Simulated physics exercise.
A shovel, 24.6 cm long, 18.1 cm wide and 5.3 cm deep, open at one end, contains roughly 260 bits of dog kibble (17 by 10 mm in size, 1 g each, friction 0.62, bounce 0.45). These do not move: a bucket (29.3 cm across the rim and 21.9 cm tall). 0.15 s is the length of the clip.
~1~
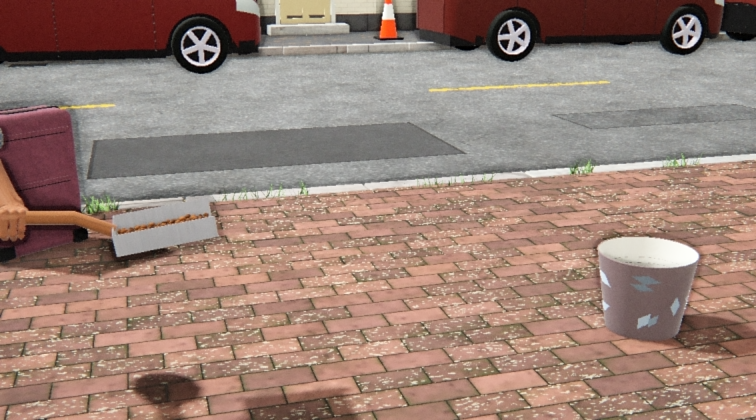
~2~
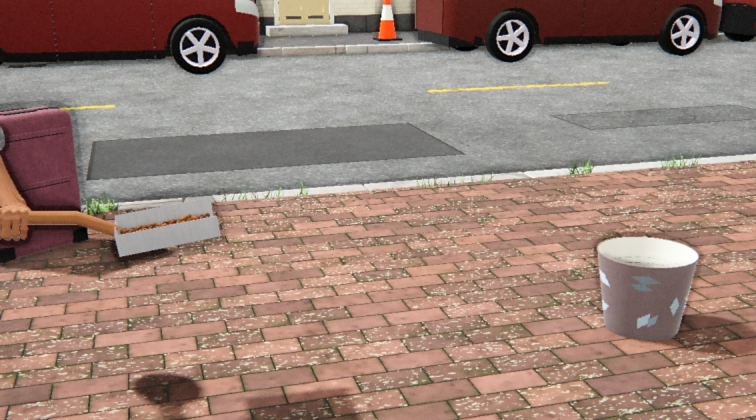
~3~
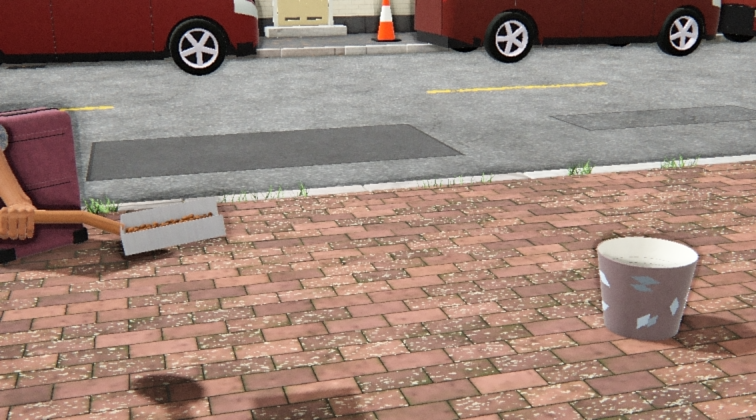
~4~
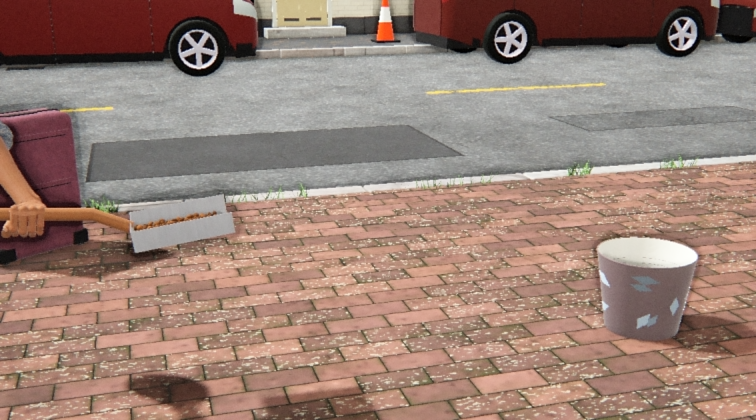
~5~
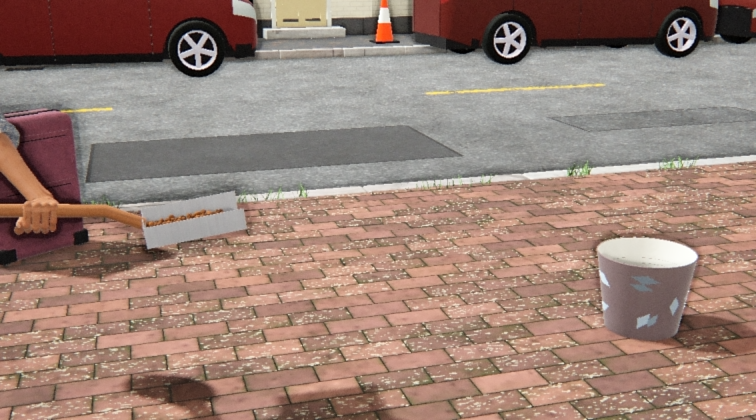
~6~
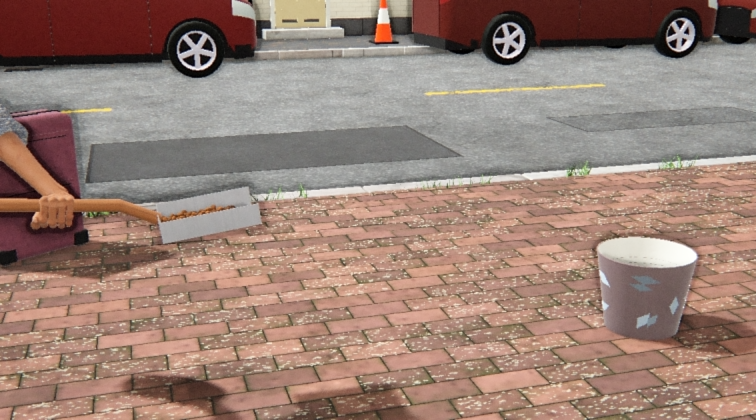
On a brick sidewalk beside a street with parked red vehicles, a hand held out a shovel of brown bits and moved it slowly a short way right, while a speckled bucket stood still.
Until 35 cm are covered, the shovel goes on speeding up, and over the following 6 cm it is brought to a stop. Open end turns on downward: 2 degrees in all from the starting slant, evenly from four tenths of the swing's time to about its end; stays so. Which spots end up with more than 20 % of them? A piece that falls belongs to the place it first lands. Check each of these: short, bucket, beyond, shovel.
In the end on the ground short of the target's middle: Will be left with more than a fifth, bucket: Will be left with a fifth or less, ground beyond: Will be left with a fifth or less, shovel: Will be left with a fifth or less.
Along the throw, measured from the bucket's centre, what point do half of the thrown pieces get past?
Around 20 centimetres short of the centre.
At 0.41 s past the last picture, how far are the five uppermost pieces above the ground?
About 50 cm.
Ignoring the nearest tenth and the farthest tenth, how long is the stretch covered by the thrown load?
It stretches some 20 cm.
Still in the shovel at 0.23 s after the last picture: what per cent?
Remaining share: Some 45 per cent.
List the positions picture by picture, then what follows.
In the first frame, shovel at (165, 228); tilt 7 degrees; moved 0.0 cm; low side left; open edge at (215, 226); middle of the load at (162, 231); bucket at (648, 251).
In the second frame, shovel at (167, 228); tilt 7 degrees; moved 0.4 cm; low side left; open edge at (217, 226); middle of the load at (163, 231).
In the third frame, shovel at (173, 227); tilt 7 degrees; moved 1.6 cm; low side left; open edge at (222, 224); middle of the load at (167, 231).
In the fourth frame, shovel at (182, 224); tilt 7 degrees; moved 3.8 cm; low side left; open edge at (231, 222); middle of the load at (178, 226).
In the fifth frame, shovel at (195, 220); tilt 7 degrees; moved 6.6 cm; low side left; open edge at (242, 219); middle of the load at (188, 223).
In the sixth frame, shovel at (210, 215); tilt 7 degrees; moved 10.3 cm; low side left; open edge at (257, 214); middle of the load at (197, 221); bucket at (647, 251).
Then, 0.12 s after the last picture, tilt 6 degrees; shovel 100 %; middle of all pieces near (275, 192).
Then, 0.23 s after the last picture, tilt 5 degrees; shovel 45 %, in the air 55 %; middle of all pieces near (365, 172).
Then, 0.32 s after the last picture, tilt 5 degrees; in the air 100 %; middle of all pieces near (428, 178).
Then, 0.41 s after the last picture, tilt 5 degrees; in the air 100 %; middle of all pieces near (486, 211).
In the end, short 100 %, bucket 0 %, beyond 0 %, shovel 0 %.
